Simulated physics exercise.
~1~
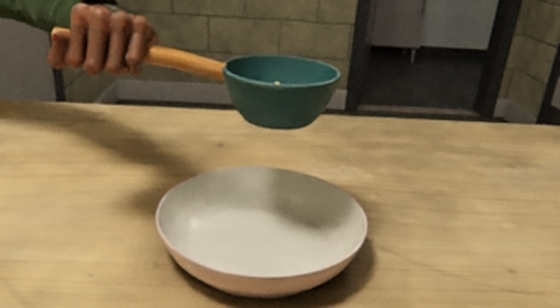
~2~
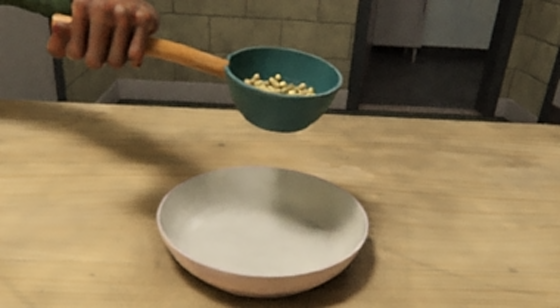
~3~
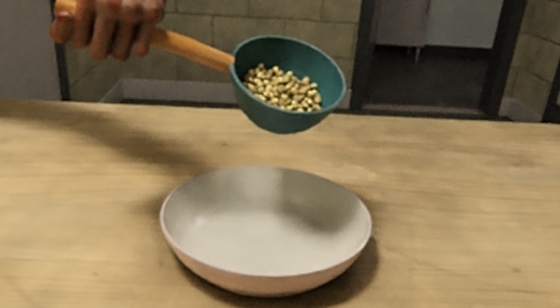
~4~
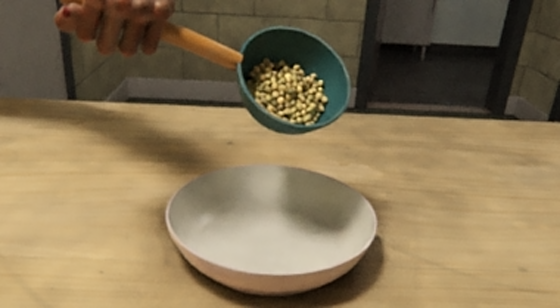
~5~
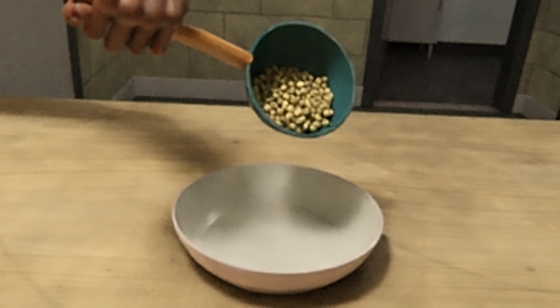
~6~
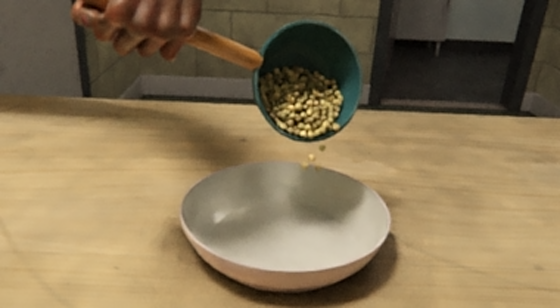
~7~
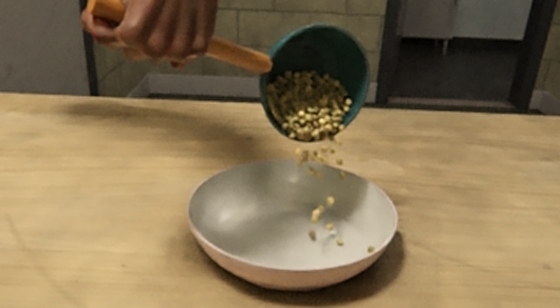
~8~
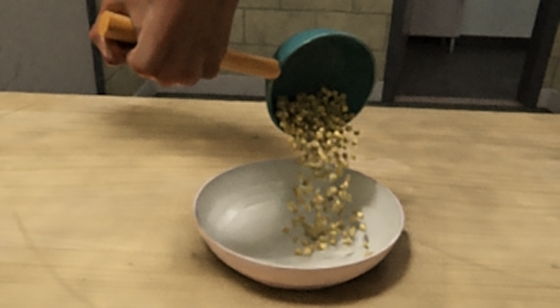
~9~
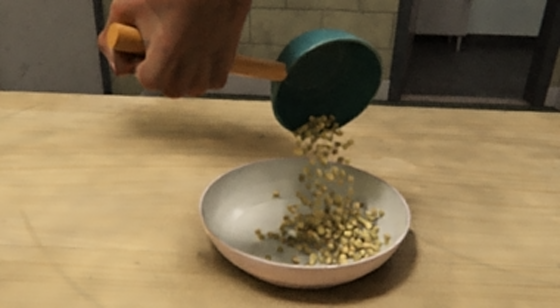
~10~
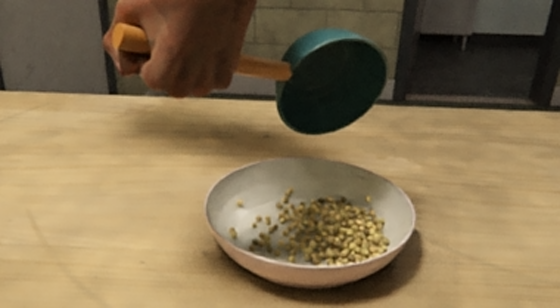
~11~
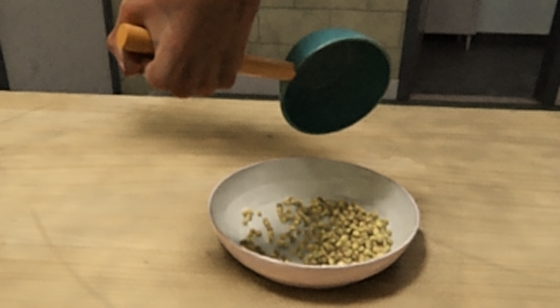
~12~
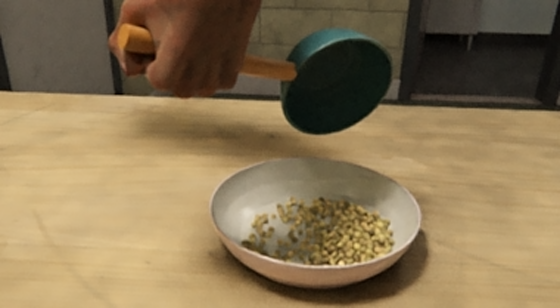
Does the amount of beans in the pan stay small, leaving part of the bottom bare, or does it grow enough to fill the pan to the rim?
The amount stays small. The beans end up in a low, scattered heap that leaves part of the pan's bottom bare, well short of filling it.
